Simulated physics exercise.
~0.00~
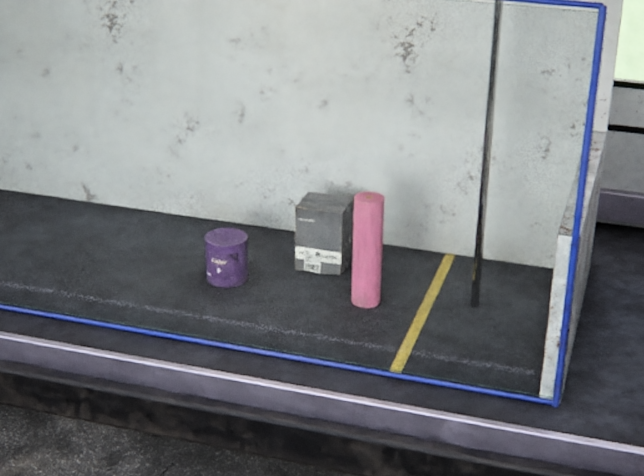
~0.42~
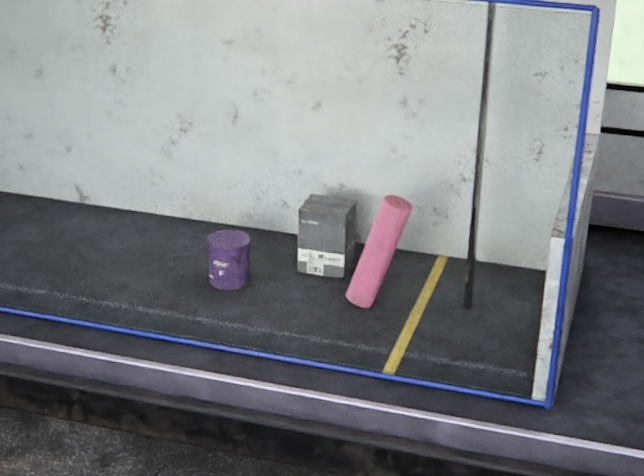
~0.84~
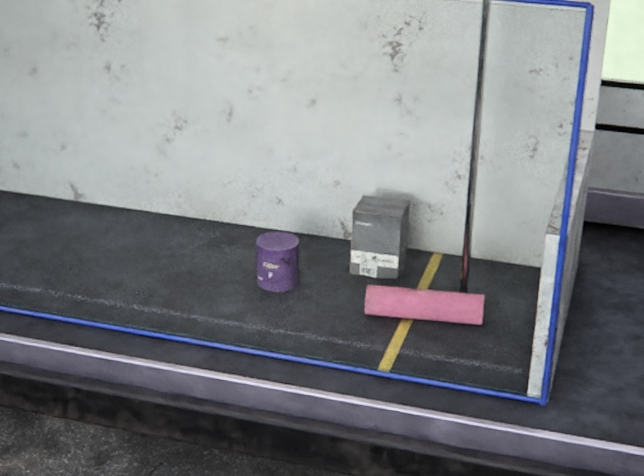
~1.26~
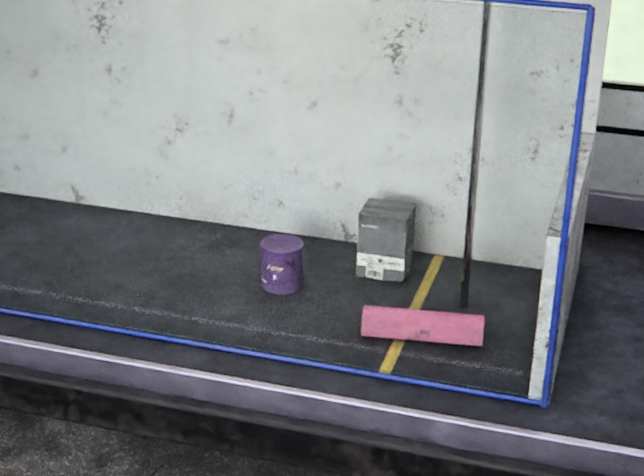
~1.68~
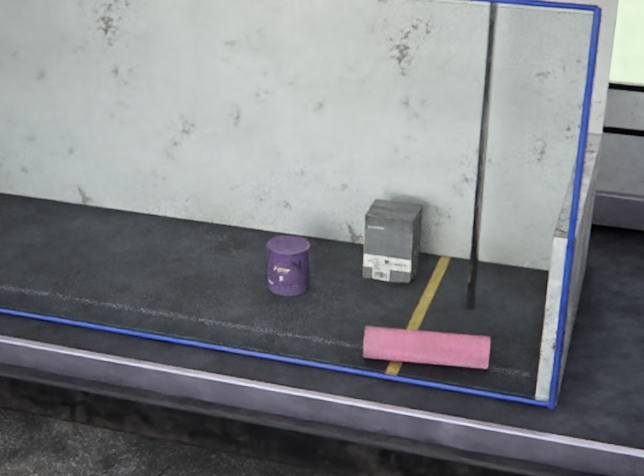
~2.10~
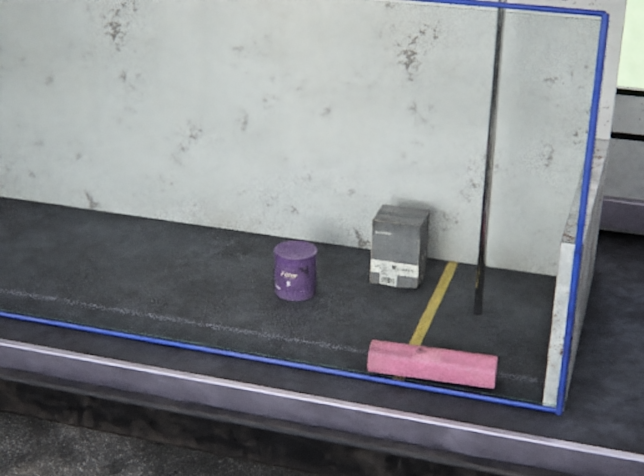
We see a purple bucket, a grey pack and an upright pink roll on a dark floor; the bucket and pack slide right as the roll tips over, then it moves towards the near edge, ending on its side across the yellow line's near end, the others left of the line.
